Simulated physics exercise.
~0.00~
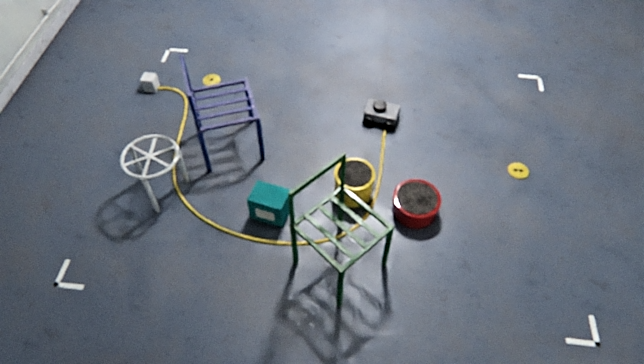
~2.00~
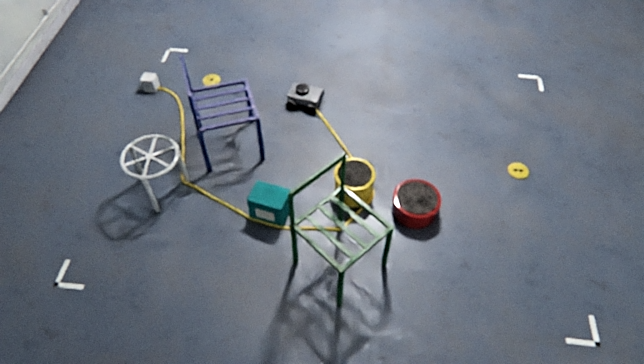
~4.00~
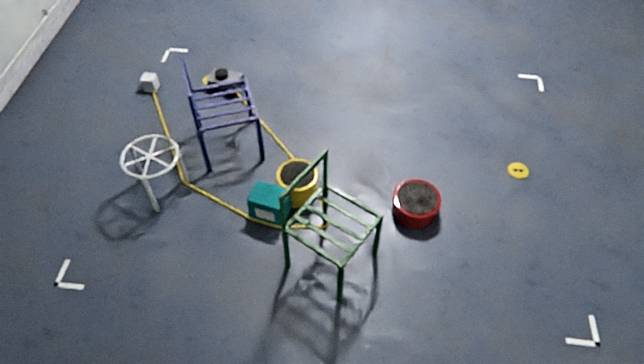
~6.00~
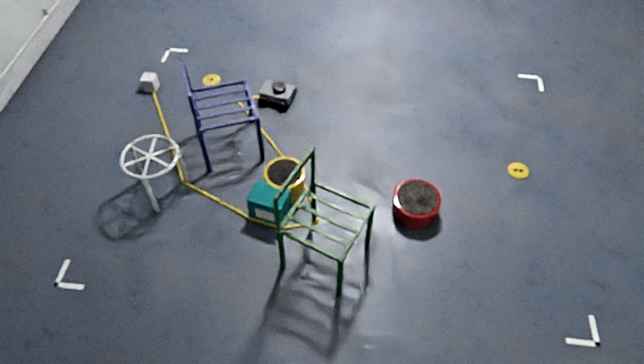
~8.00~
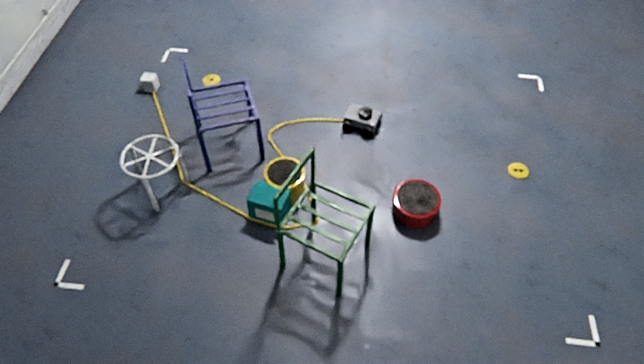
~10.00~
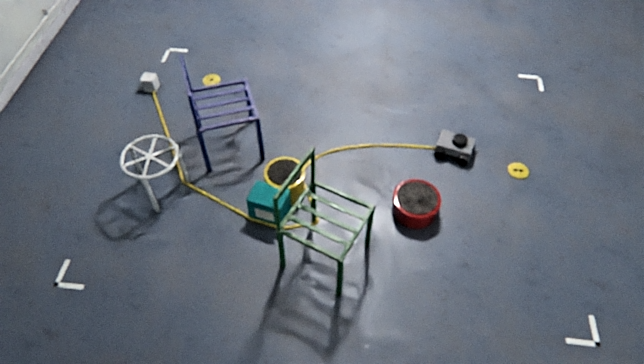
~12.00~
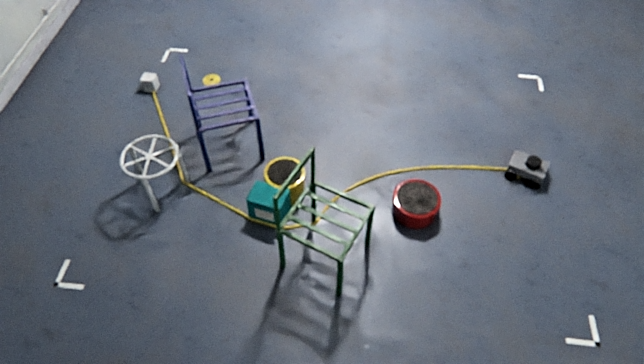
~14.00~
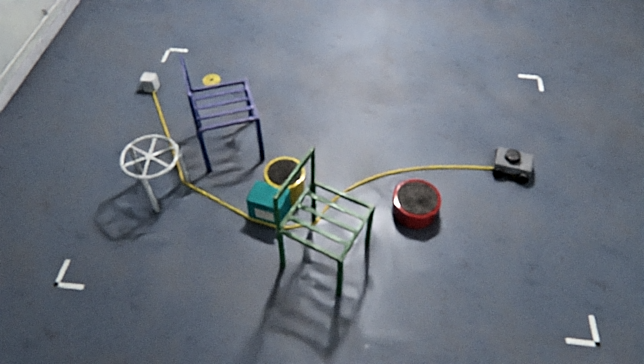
On a hallway floor, a cart's cord drags a yellow pot and green chair left.
